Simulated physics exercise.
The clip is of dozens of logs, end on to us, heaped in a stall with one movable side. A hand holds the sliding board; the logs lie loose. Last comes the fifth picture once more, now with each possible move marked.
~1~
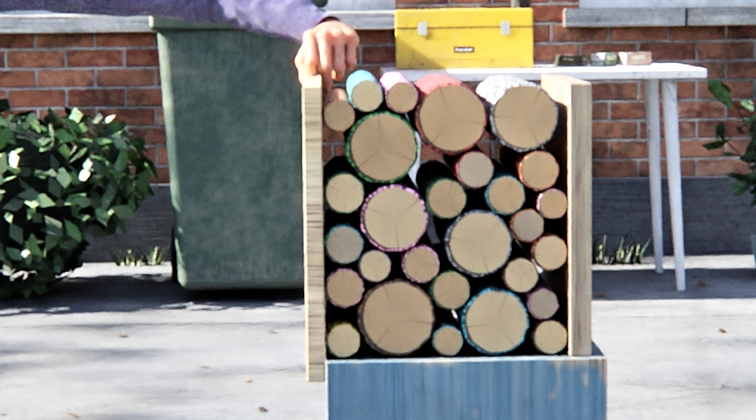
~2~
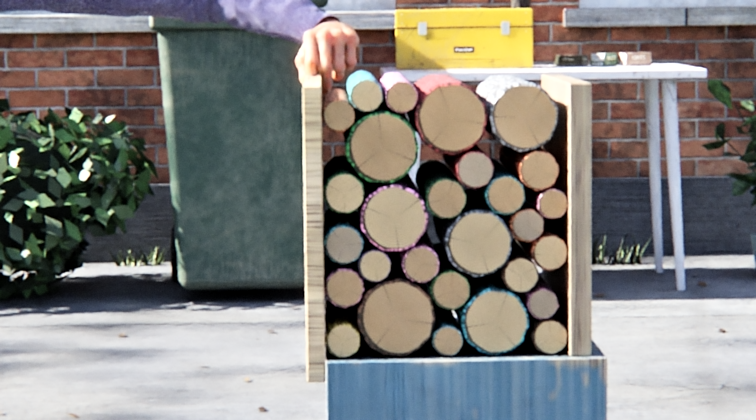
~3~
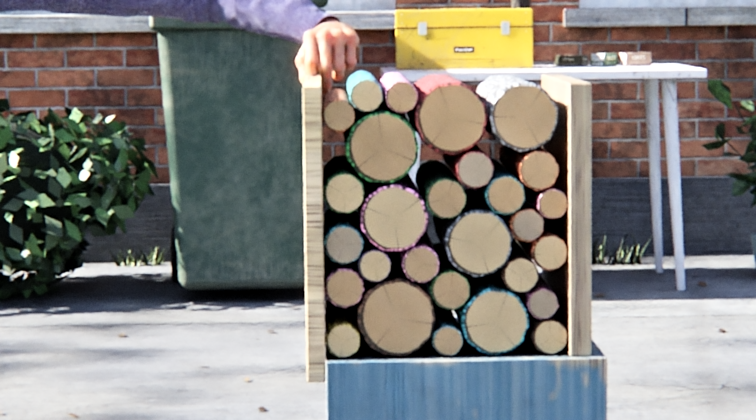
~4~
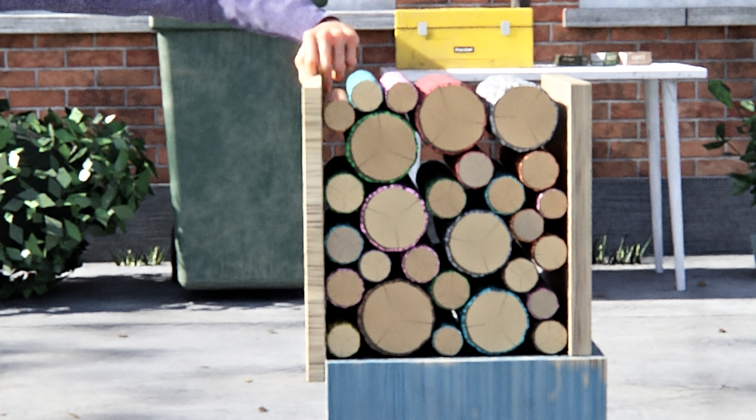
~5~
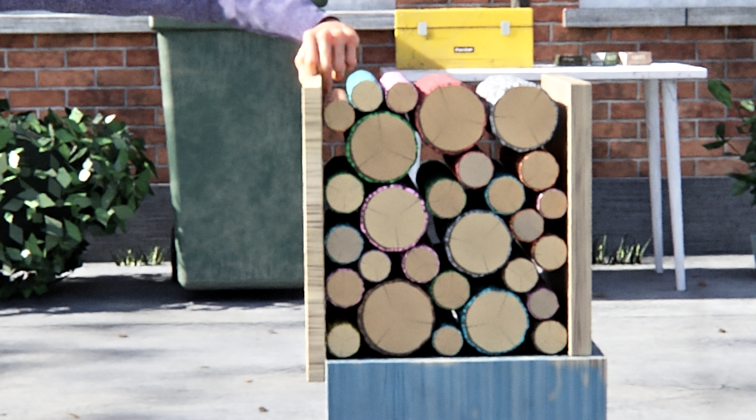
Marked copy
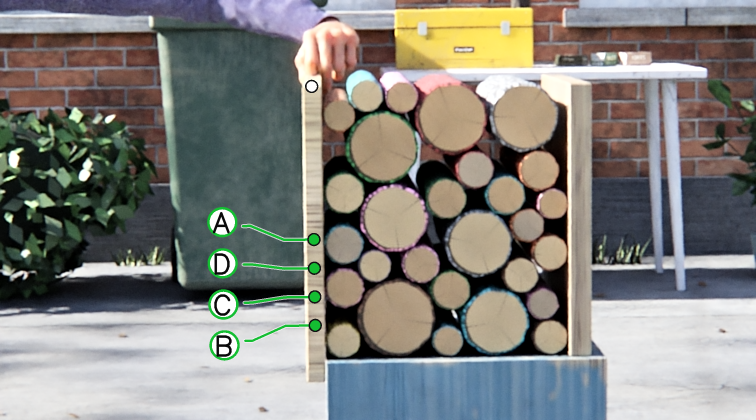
Outdoors by a brick wall, a hand resting on the left board of a stall heaped with logs, everything staying still.
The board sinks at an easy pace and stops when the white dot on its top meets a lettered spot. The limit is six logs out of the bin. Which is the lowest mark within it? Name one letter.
At most to D.
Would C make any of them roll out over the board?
At C: Yes.
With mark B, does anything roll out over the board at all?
Yes, at B.
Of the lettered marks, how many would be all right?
Two of the four.
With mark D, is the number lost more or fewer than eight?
At D, fewer than eight.
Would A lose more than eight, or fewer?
It loses fewer than eight.
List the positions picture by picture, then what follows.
The first picture shows a log (475, 170); a log (339, 115); side board (314, 218).
The second picture shows side board (314, 218); a log (343, 341).
The third picture shows a log (450, 291); a log (478, 243).
The fourth picture shows a log (527, 225); a log (475, 170).
The fifth picture shows a log (339, 115); side board (314, 218); a log (343, 341).
On the marked copy, A at (314, 240); B at (315, 326); C at (315, 297); D at (314, 268); the white dot at (311, 86).
With D. Early on, top of the board (322, 164).
Further on, top of the board (324, 250).
At the end, top of the board (324, 267), four out over the board.
As for the rest, A three out over the board; B more than six out over the board; C more than six out over the board.
